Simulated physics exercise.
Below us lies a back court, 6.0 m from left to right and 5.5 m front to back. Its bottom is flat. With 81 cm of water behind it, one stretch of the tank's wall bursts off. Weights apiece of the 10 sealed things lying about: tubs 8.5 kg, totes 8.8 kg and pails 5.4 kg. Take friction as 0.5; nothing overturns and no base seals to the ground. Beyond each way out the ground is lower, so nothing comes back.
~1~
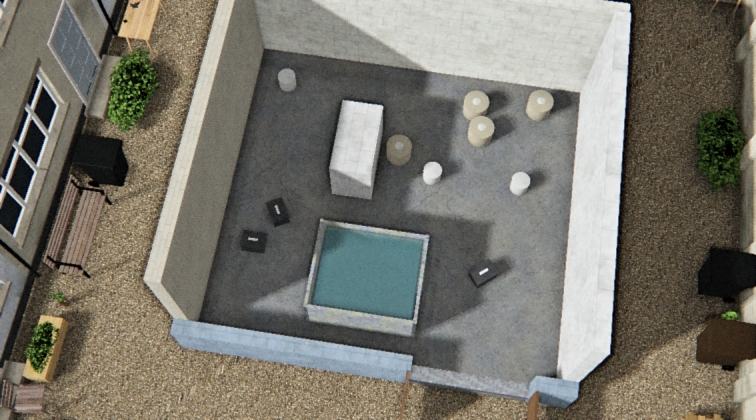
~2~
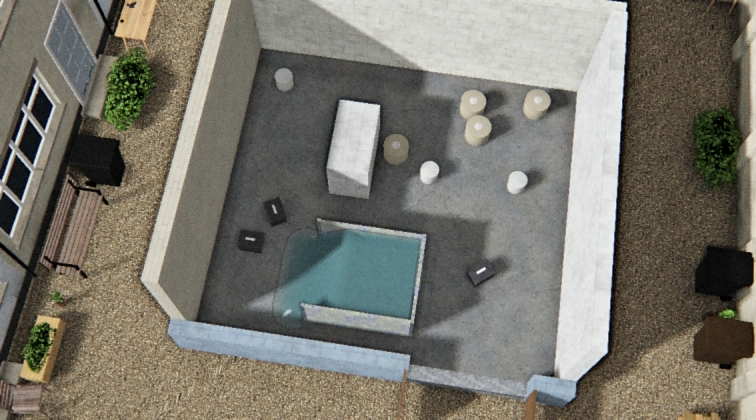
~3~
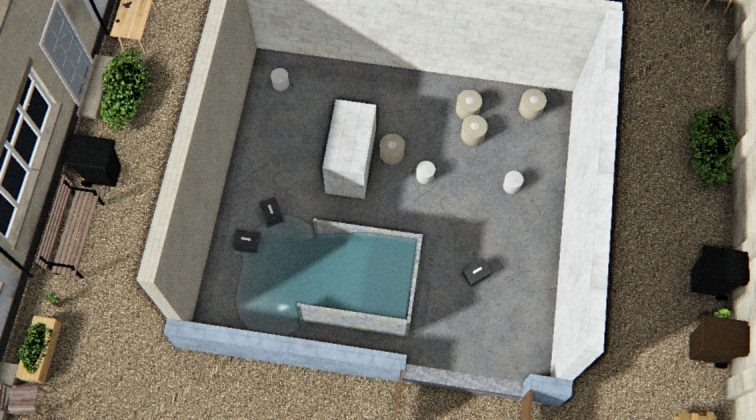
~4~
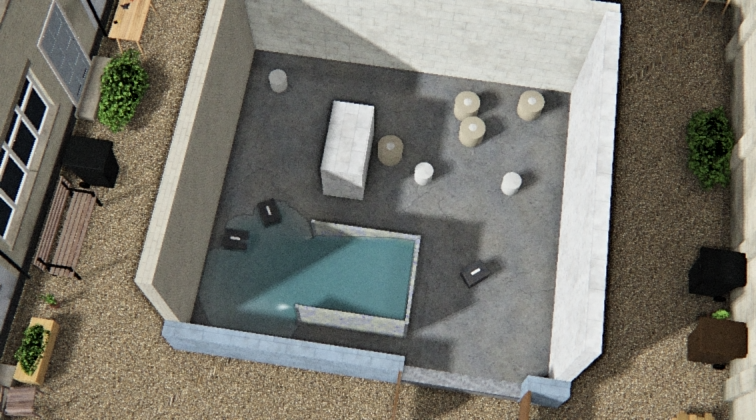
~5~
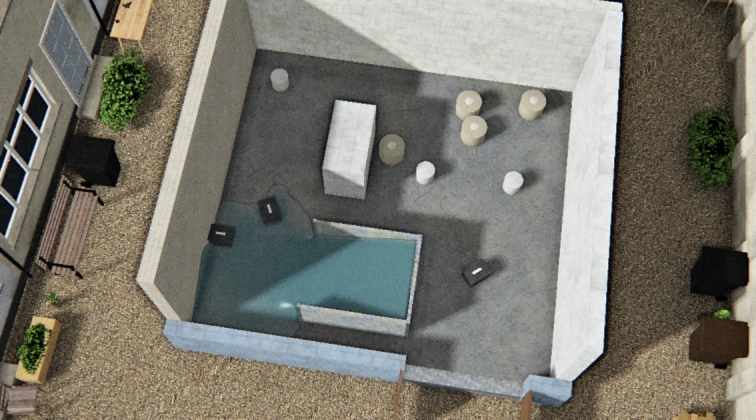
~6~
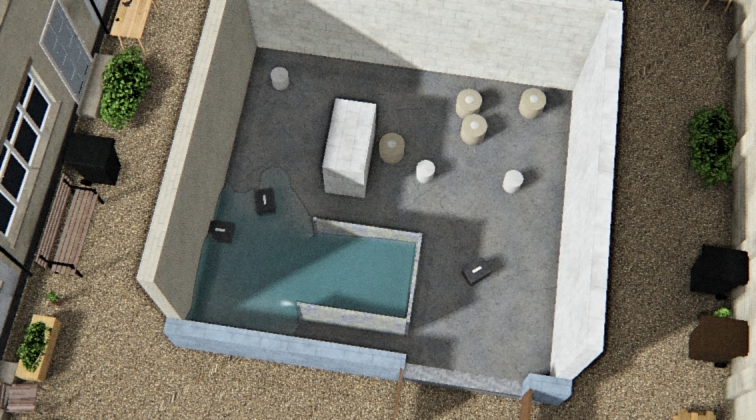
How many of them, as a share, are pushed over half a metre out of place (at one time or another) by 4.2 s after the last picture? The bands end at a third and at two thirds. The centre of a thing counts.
Share: Between one and two thirds.
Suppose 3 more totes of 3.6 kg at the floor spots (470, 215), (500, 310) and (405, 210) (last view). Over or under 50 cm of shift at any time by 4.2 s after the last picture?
In that order: Less, short of it, less.
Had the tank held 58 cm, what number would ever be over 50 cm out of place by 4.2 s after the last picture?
In that case 3 of them.
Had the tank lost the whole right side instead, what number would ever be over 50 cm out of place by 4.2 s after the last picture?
Then 5.
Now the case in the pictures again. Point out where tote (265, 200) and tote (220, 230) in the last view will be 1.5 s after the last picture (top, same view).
Near (300, 71) and (266, 116).
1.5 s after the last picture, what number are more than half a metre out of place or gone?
I count 3.
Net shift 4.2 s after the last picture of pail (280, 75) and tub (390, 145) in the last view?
In turn: 450 cm, 0 cm.
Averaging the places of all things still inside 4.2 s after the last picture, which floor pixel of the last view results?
Near (480, 157).
Then, 0.4 s after the last picture 1 of 10 are over 50 cm from their spots; 1 afloat.
Then, 1.5 s after the last picture 3 of 10 are over 50 cm from their spots; 1 afloat.
Then, 2.8 s after the last picture 3 of 10 are over 50 cm from their spots; 2 afloat.
Then, 4.2 s after the last picture 6 of 10 are over 50 cm from their spots, and 6 have been at some point; 0 afloat.
